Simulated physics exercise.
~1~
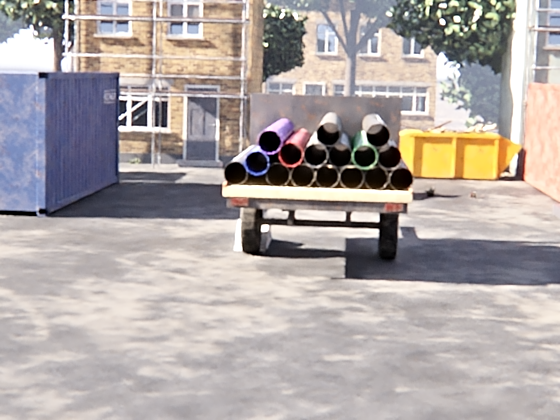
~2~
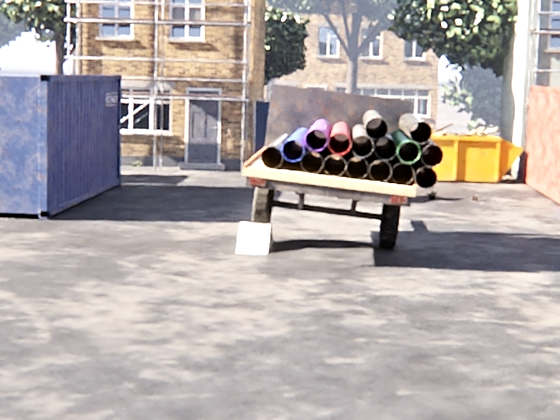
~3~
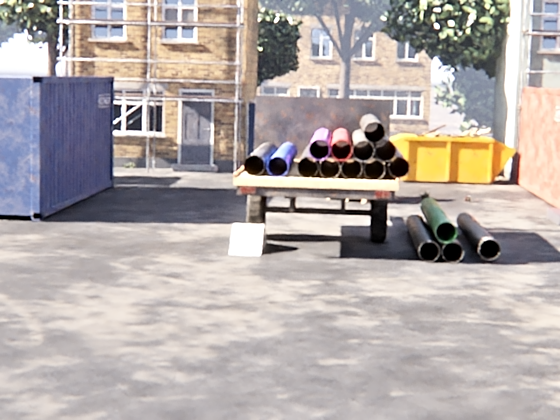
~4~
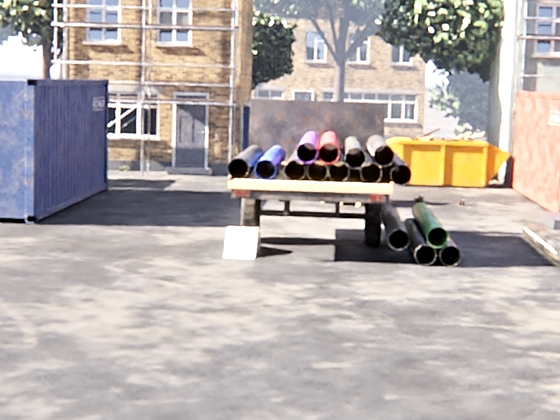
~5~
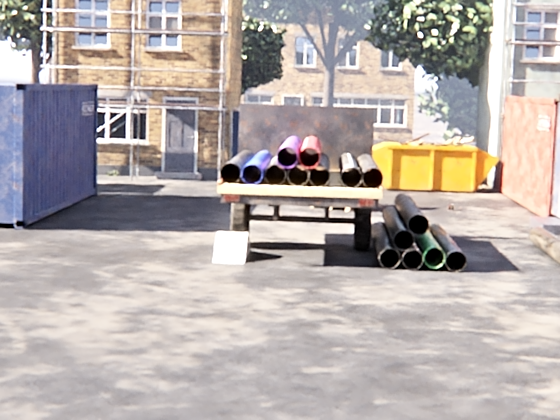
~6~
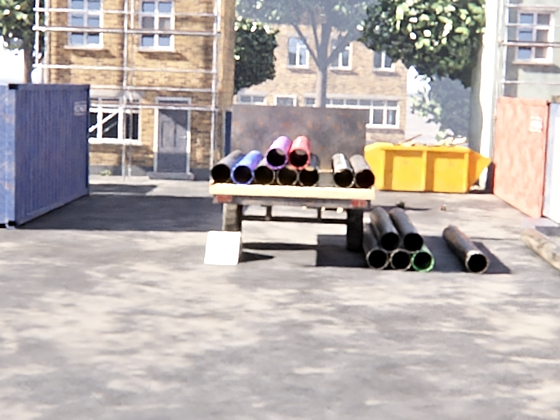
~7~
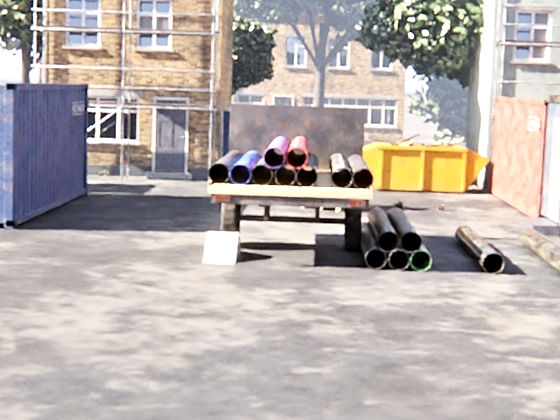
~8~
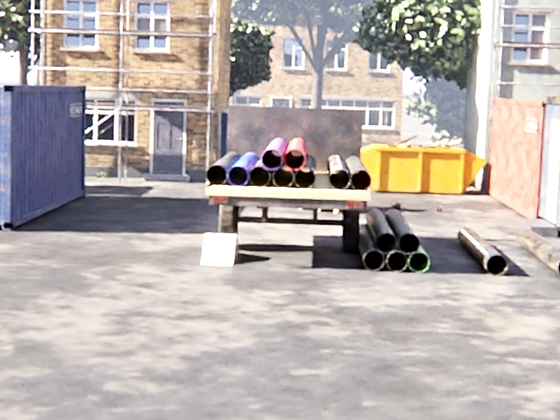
In a paved yard beside brick buildings, a flat trailer stacked with pipes tilts to the right as its left wheel rides over a pale block, then levels. Several pipes, including a green one, drop off the right side, while the purple, red and blue ones stay aboard.
